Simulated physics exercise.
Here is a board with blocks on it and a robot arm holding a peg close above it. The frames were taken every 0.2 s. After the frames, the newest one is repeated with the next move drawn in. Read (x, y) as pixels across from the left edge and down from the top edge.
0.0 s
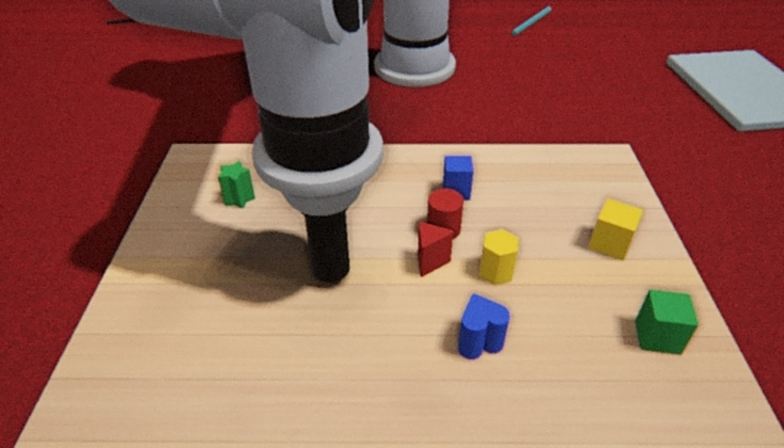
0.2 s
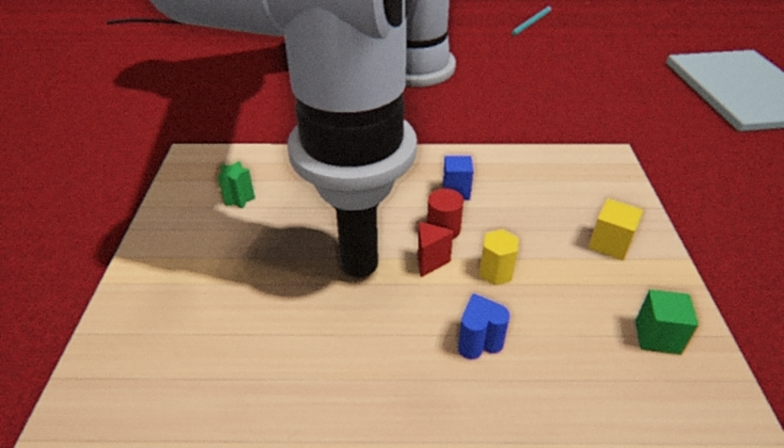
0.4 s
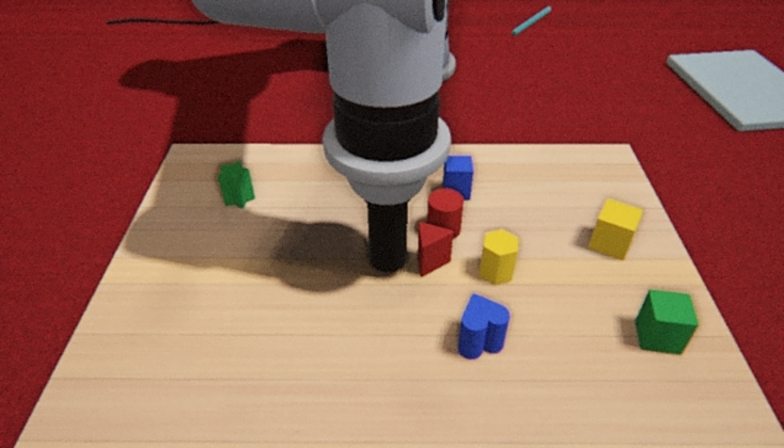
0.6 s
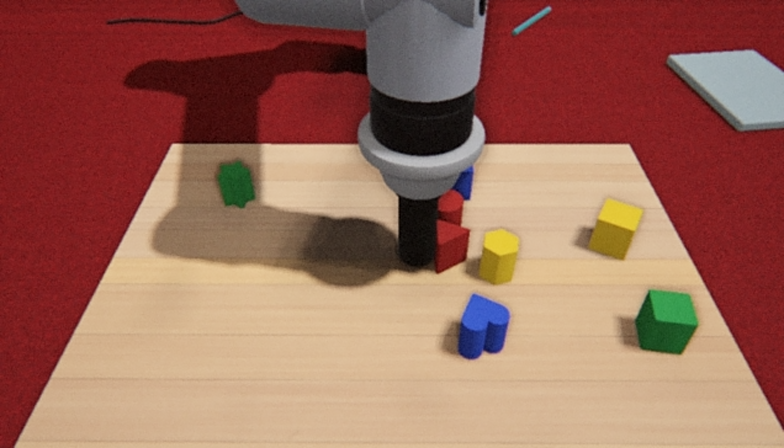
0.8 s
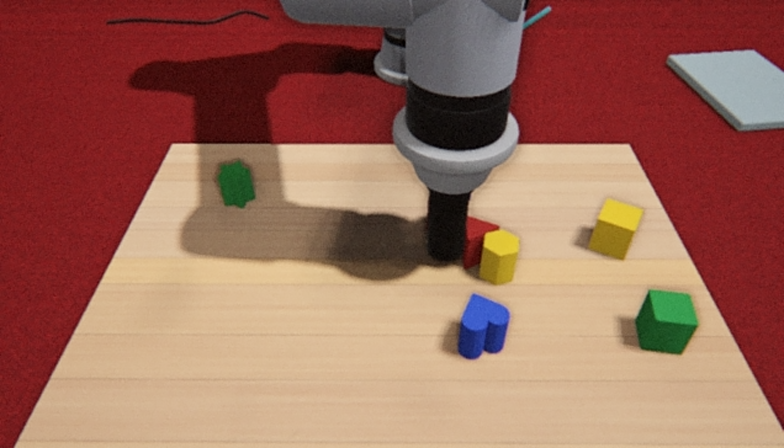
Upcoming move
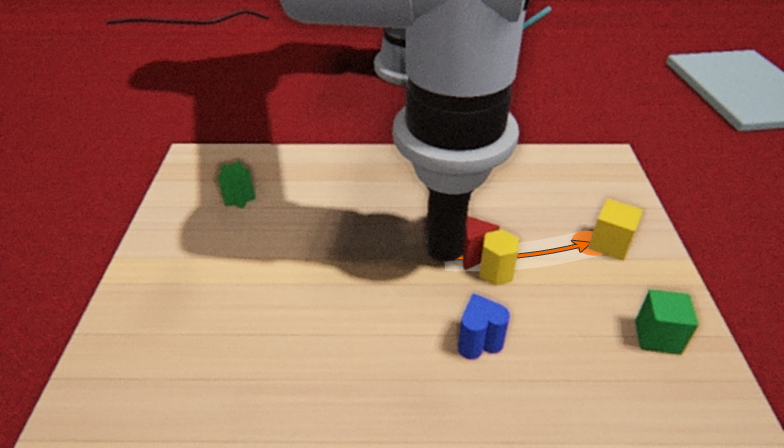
A grey robot arm holds a black peg close above a light wooden board on a red surface, seen from a fixed, raised view. Green, blue, red and yellow blocks sit across the board, a blue heart near the front and a green cube at right. The peg glides rightward, then pushes the red three-sided block right toward the yellow hexagon, while the arm covers the red cylinder and blue block behind.
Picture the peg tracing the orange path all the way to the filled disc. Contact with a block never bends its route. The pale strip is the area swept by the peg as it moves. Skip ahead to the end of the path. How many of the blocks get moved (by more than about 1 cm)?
I expect three or more blocks to move.
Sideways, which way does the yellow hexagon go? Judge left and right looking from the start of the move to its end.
Facing from start to end, it will go to the right.
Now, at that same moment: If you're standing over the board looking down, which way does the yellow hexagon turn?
It turns clockwise.
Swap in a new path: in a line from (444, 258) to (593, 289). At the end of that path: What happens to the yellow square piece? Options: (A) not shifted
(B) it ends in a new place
A - not shifted.
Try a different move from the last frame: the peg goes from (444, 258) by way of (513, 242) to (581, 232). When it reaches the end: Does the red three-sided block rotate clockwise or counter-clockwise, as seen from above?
Looking down on the board, it turns clockwise.
The line goes from (444, 258) through (521, 256) to (590, 243).
On the path given first. One third of the way, peg at (497, 249); red three-sided block at (529, 220), turned 15° anticlockwise; yellow hexagon at (525, 249), turned 60° clockwise.
Two thirds of the way, peg at (548, 244); red three-sided block at (577, 212), turned 40° anticlockwise; yellow hexagon at (529, 251), turned 65° clockwise.
At the end, peg at (593, 234); red cylinder unmoved; red three-sided block at (607, 195), turned 50° anticlockwise; yellow hexagon at (529, 251), turned 65° clockwise; yellow square piece at (639, 214), turned 15° anticlockwise.
